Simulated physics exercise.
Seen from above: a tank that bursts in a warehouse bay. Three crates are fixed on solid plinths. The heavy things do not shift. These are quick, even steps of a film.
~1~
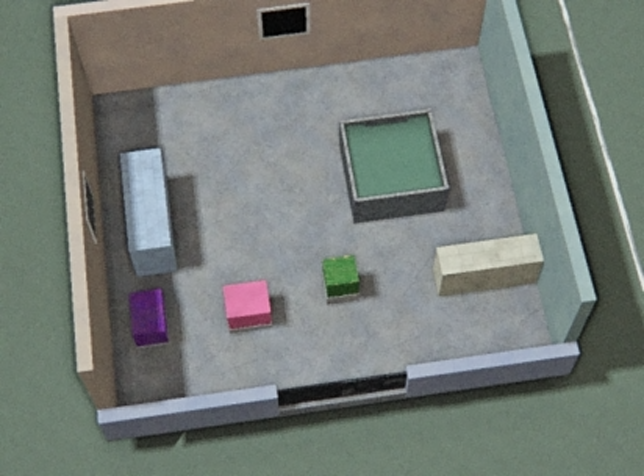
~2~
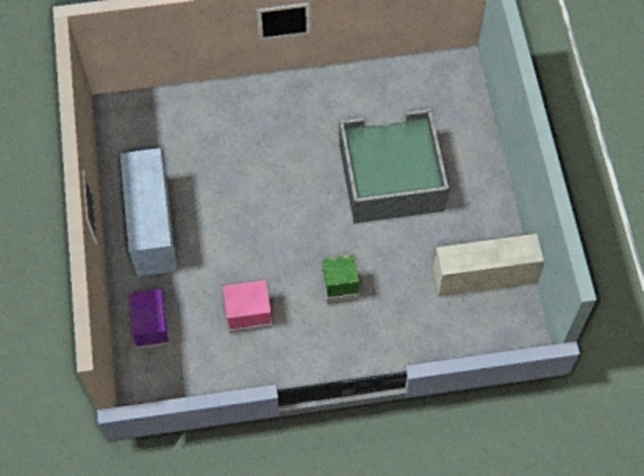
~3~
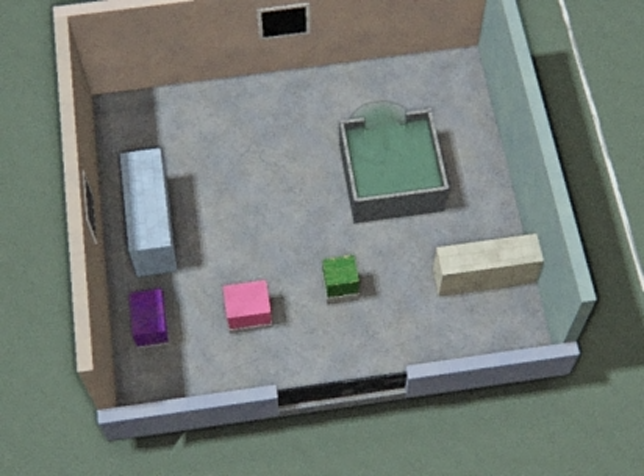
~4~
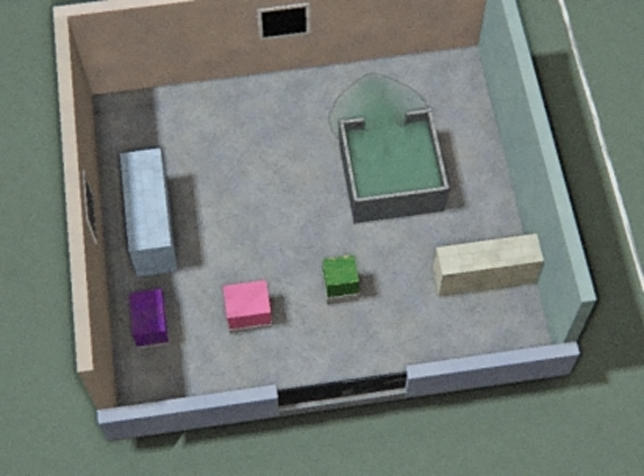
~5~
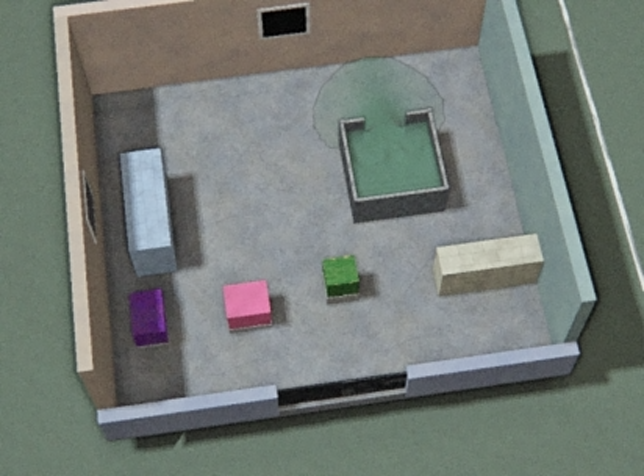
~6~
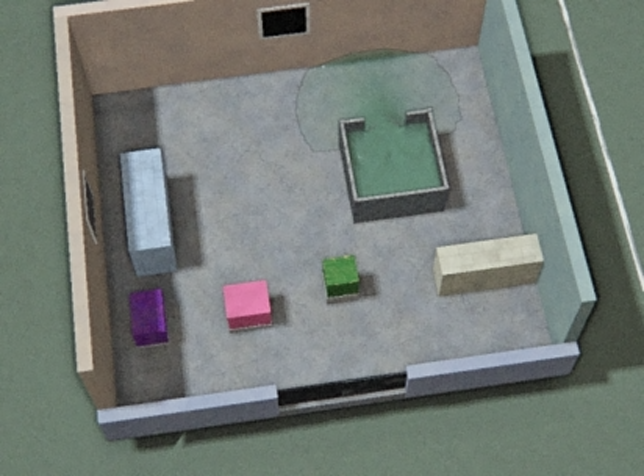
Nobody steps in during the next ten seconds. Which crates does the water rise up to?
The green crate stays dry; the pink crate stays dry; the purple crate stays dry.
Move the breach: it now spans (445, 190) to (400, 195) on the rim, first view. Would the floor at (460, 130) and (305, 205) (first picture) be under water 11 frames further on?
In that order: Wet, free of water.
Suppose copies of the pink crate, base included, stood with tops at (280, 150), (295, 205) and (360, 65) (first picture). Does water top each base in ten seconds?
As listed: Escapes it, stays dry, is soaked.
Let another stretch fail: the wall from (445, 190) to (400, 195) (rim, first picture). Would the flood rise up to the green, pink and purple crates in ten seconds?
My reading: Green stays dry; pink stays dry; purple is topped.
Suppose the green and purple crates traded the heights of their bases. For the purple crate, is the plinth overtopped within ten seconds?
My reading: Purple is safe.
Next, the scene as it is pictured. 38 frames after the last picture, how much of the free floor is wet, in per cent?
Some 60 per cent.
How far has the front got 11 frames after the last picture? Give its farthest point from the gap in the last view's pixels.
I would point to (120, 95).
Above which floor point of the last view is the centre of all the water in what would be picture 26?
At about (358, 133).
A moment on, water covers 15 % of the floor; the green crate not reached, the pink crate not reached, the purple crate not reached.
Next, water covers 20 % of the floor; the green crate not reached, the pink crate not reached, the purple crate not reached.
Then, water covers 45 % of the floor; the green crate not reached, the pink crate not reached, the purple crate not reached.
Later, water covers 60 % of the floor; the green crate water round its plinth, the pink crate water round its plinth, the purple crate water round its plinth.
In the end, water covers 85 % of the floor; the green crate stayed above the water, the pink crate stayed above the water, the purple crate stayed above the water.
